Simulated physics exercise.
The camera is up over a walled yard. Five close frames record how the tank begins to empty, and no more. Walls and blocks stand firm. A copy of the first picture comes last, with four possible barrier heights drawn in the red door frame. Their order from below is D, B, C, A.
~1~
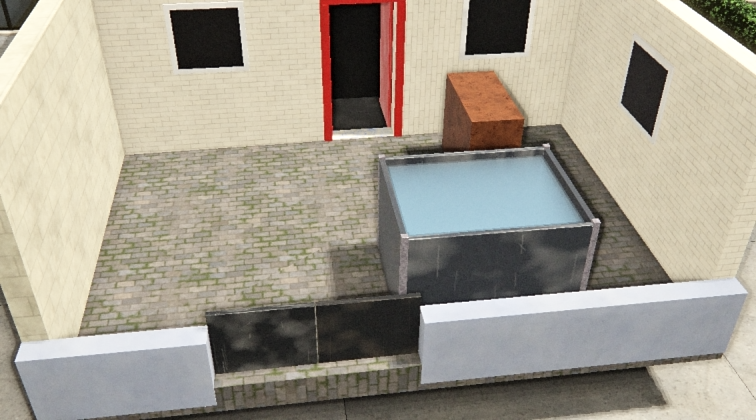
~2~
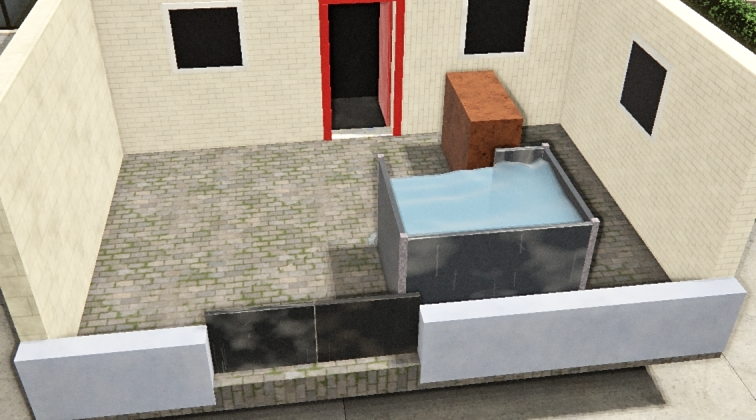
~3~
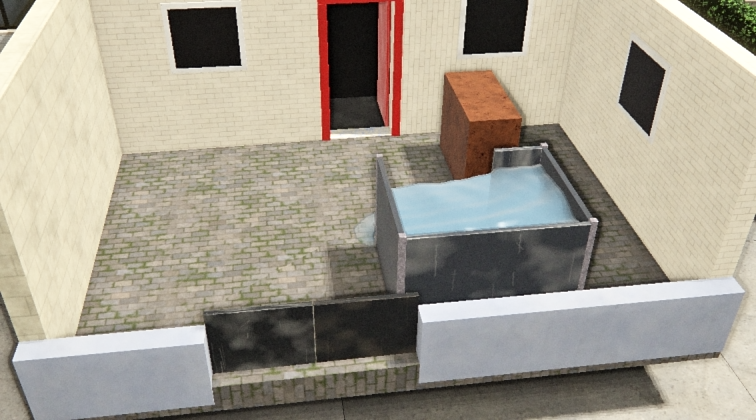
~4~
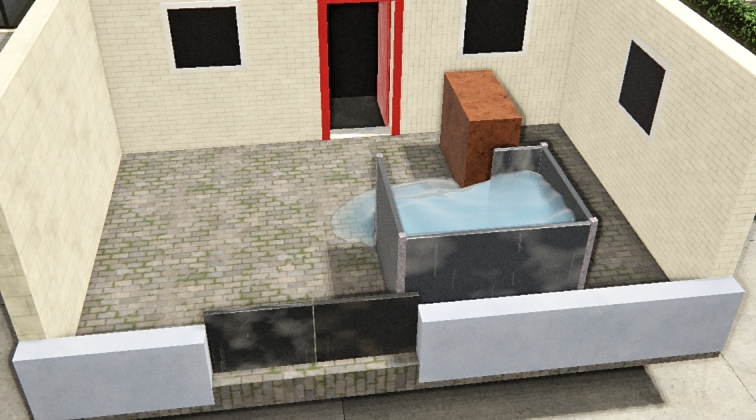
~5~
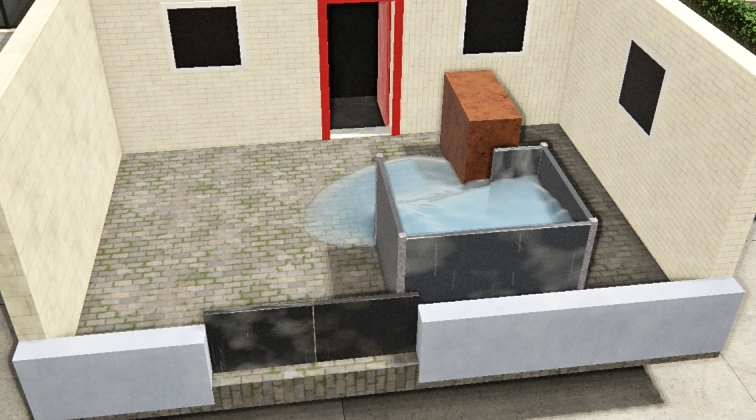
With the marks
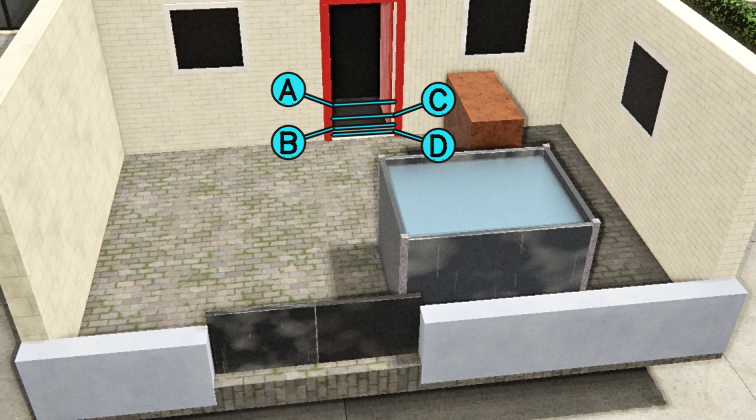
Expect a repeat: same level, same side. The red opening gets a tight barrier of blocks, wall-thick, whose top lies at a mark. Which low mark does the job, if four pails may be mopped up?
Height A just does it.
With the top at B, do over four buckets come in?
Yes.
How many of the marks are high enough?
One of them.
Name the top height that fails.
C.
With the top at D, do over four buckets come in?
Yes, that goes wrong.
On the marked copy, A at (363, 103); B at (363, 126); C at (363, 116); D at (363, 133); from the bottom up D, B, C, A.
Choosing A, a splash gets over, under a bucket.
Choosing B, dozens of bucketfuls pour in.
Choosing C, about 11 bucketfuls get in.
Choosing D, dozens of bucketfuls pour in.
